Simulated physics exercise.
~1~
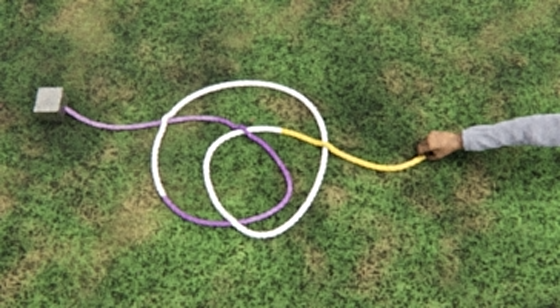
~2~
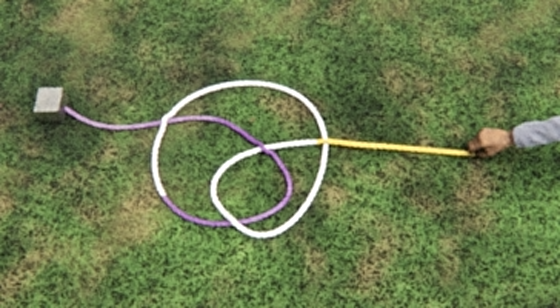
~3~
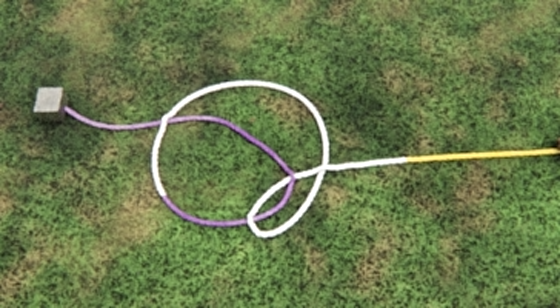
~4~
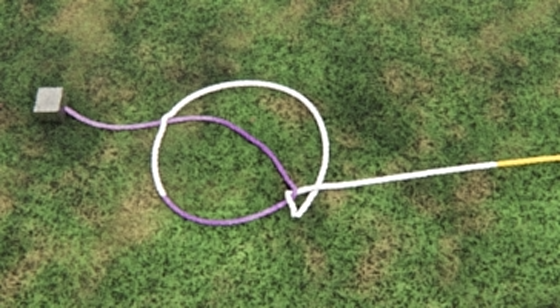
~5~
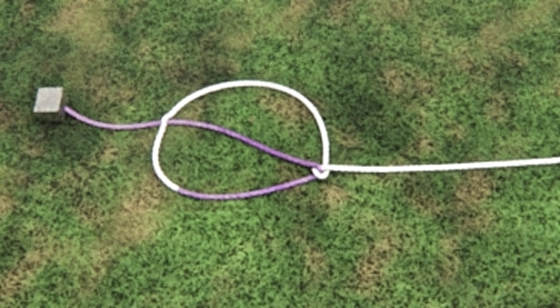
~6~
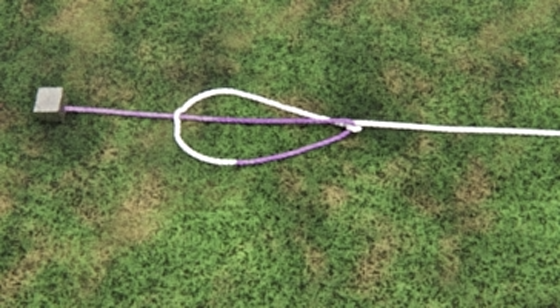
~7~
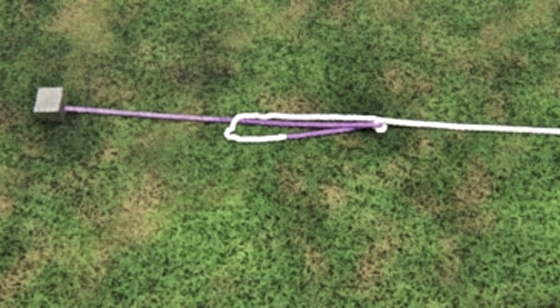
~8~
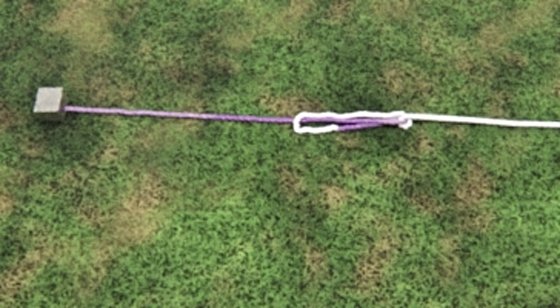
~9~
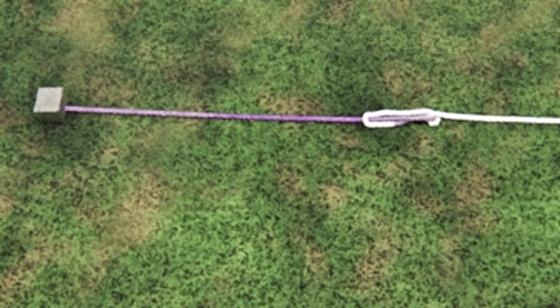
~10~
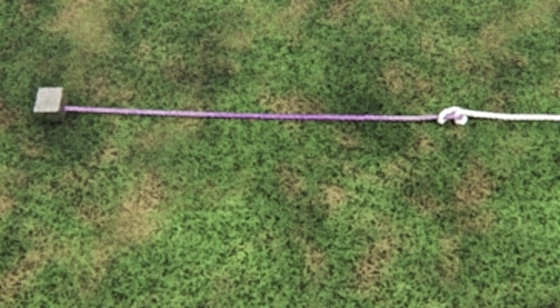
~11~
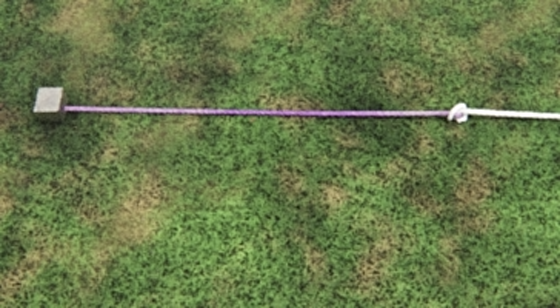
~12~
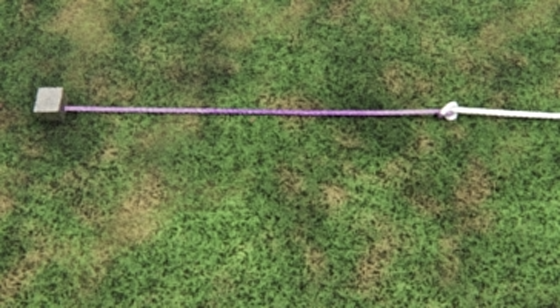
On a patchy green lawn, a hand pulled the yellow end of a looped purple and white rope off to the right, and the loops shrank and drew together until the rope stretched straight from a small grey block with a tight knot in it.
